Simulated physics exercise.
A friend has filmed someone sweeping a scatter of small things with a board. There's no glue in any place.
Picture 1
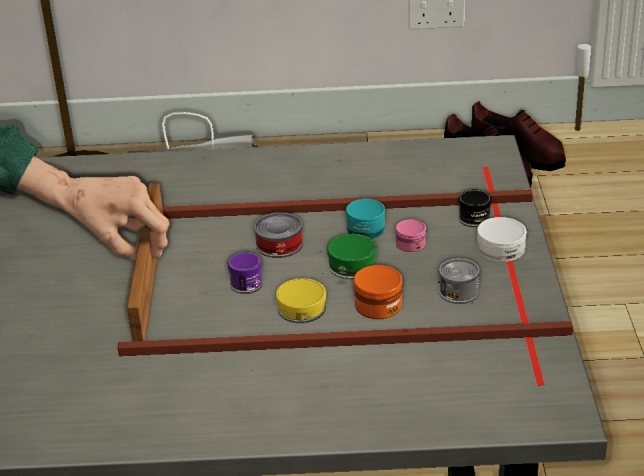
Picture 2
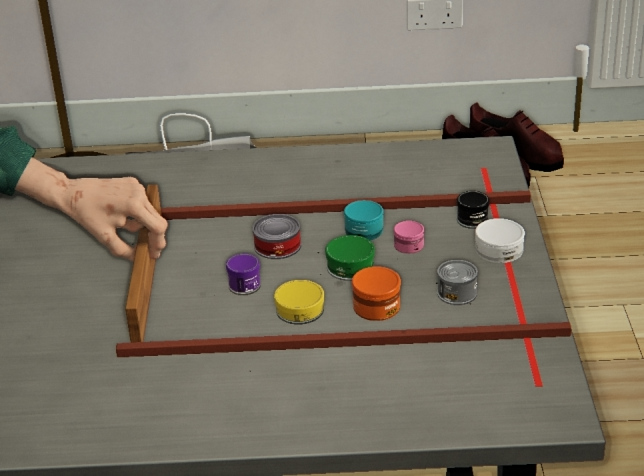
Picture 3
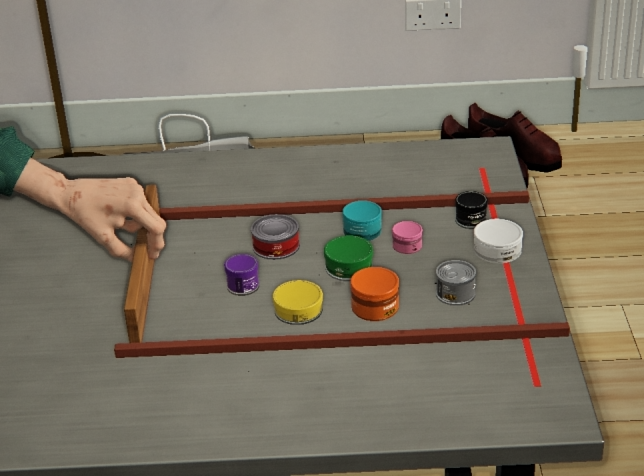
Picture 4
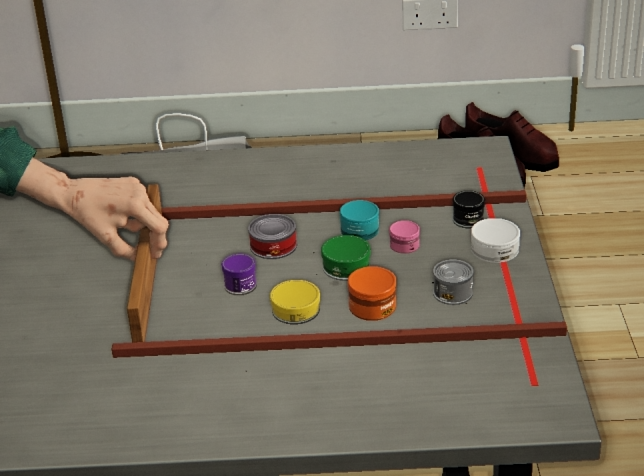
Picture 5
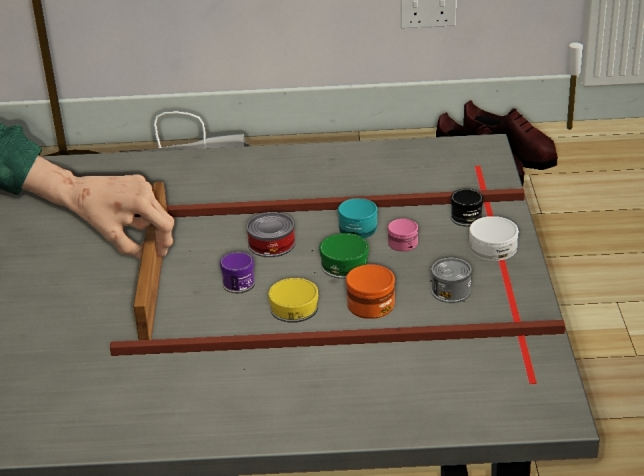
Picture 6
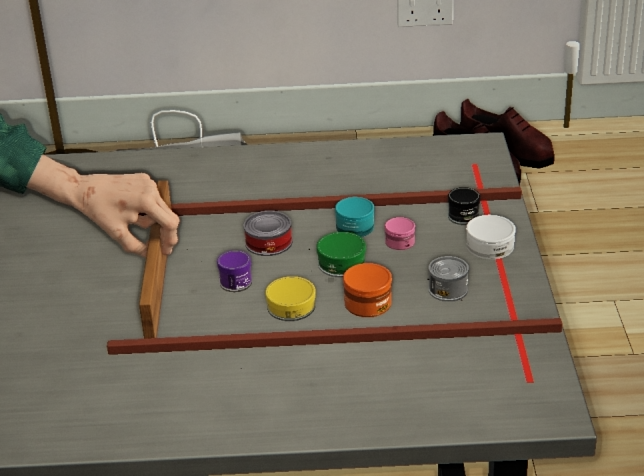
A hand slides a wooden board slightly right between two rails as colourful tubs sit still.
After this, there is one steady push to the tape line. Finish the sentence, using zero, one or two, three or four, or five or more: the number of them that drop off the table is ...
The number that drop off the table is five or more.
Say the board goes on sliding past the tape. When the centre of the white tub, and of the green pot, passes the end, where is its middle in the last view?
I reckon its middle sits around (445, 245) and then around (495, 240).
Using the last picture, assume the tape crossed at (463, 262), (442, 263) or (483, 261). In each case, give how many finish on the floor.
First 1, then 0, then 3.
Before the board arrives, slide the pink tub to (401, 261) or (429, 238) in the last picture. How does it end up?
First: Gone; second: Gone.
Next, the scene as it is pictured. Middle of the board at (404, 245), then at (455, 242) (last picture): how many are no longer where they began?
I count 10 first and 10 after.
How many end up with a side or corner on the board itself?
4 in contact.
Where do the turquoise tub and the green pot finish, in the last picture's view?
Final positions - turquoise tub around (505, 200), green pot around (542, 248).
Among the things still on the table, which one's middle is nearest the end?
Ending up nearest is the green pot.
Soon after, none off yet; white tub at rest near (490, 237); black tin at rest near (464, 206); grey pot at rest near (448, 279).
After that, none off yet; white tub at rest near (490, 237); black tin at rest near (464, 206); grey pot displaced a little near (464, 276).
And then, none off yet; white tub displaced about its own width near (530, 241); black tin displaced about its own width near (495, 200); grey pot displaced about its own width near (510, 270).
In the end, the number that fall off is five or more; gone, orange tub, pink tub, grey pot, black tin and white tub.
